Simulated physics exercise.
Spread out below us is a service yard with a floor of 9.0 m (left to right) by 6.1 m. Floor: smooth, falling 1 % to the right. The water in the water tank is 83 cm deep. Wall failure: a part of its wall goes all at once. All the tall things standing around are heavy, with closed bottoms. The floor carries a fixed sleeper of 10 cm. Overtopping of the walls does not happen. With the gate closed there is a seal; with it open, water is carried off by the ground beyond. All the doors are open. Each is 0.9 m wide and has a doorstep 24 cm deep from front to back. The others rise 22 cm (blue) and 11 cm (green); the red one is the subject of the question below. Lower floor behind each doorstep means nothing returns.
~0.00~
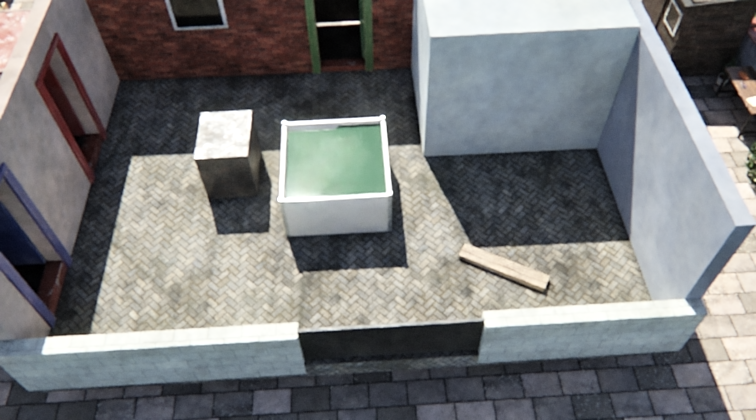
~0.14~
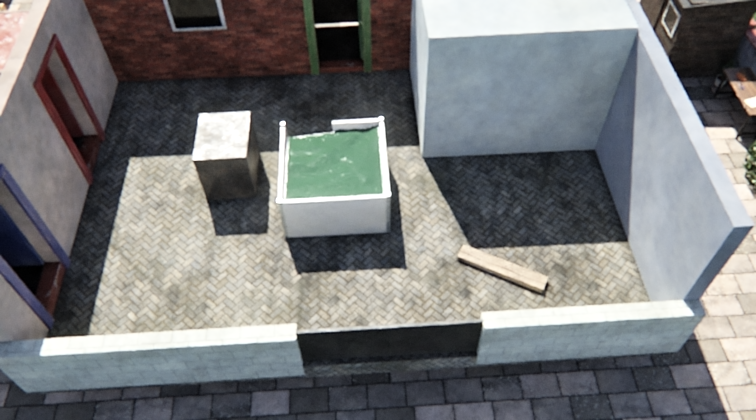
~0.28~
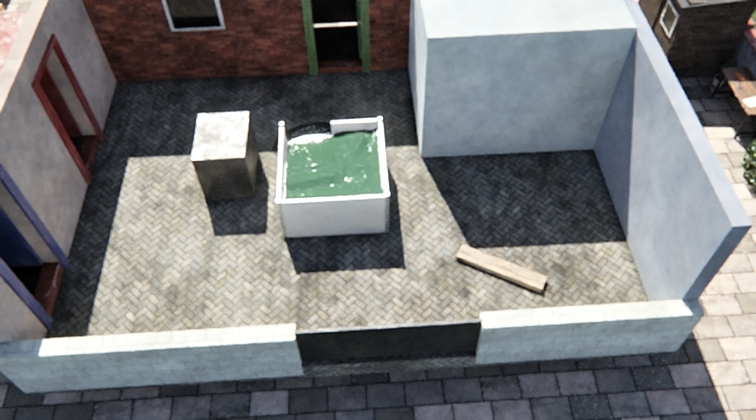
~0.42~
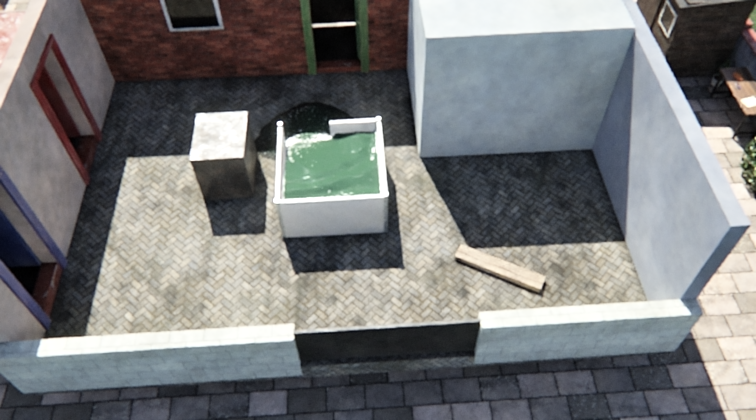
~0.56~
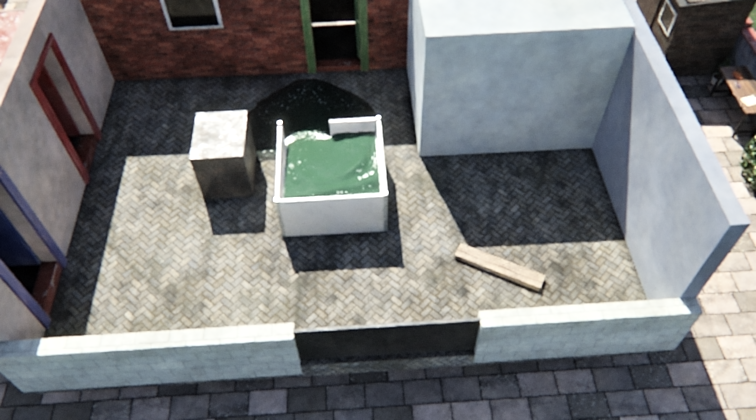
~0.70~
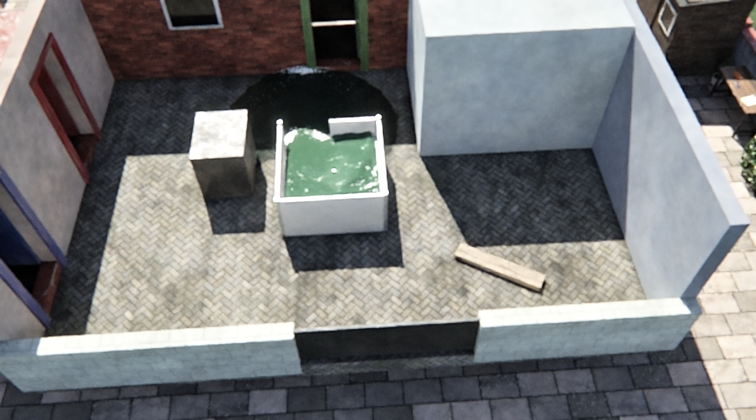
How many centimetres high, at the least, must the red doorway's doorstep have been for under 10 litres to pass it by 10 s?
About 5 cm.
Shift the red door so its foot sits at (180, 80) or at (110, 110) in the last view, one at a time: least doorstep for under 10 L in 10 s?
Roughly 10.0 cm, then roughly 20 cm.
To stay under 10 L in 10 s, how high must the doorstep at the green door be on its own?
Green - roughly 29 cm.
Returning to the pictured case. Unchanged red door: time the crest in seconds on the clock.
That happens close to 3.8 s on the clock.
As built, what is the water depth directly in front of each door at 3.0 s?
Depths, in cm - red: 7, blue: 0, green: 21.
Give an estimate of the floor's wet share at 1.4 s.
Roughly 20 percent of the floor.
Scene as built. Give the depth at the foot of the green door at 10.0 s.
Some 7.0 centimetres.
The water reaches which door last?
The blue door comes last.
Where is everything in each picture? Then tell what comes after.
Still water, 83 cm deep, in the water tank at (335, 161); the red door at (77, 118) is dry, in the first picture.
Water pours out on the far side and has run 0.4 m, to a hidden place; about 11 cm deep outside, 83 cm at the back, in the second picture.
The front is at a hidden place, 0.9 m from the gap on the far side; 0.9 m2 of floor is wet, 82 cm left at the back, in the third picture.
The gap is on the far side, the front 1.4 m out at (302, 107); the back of the water tank holds 76 cm, in the fourth picture.
The front is at (299, 83), 2.1 m from the gap on the far side; 3.8 m2 of floor is wet, 70 cm left at the back, in the fifth picture.
The front is at (275, 74), 2.4 m from the gap on the far side; 5.7 m2 of floor is wet, 72 cm left at the back; 2.5 m in a straight line remain to the red door at (72, 118), in the sixth picture.
After 1.4 s water covers 20 % of the floor, deepest (40 cm) near (305, 156); it has not reached the red door.
After 3.0 s water covers 25 % of the floor, deepest (26 cm) near (404, 72); 7 cm at the red door, 0 litres in over its 19 cm doorstep.
After 10.0 s water covers 85 % of the floor, deepest (9 cm) near (405, 78); 4 cm at the red door, 0 litres in over its 19 cm doorstep.
At the red door as built, the water arrived by 2.7 s and peaked near 9 cm at 3.8 s.
With a doorstep of 4.5 cm, 15 litres would have come in within the 10 s; with 6 cm, 6 litres. So under 10 litres takes about 5 cm.
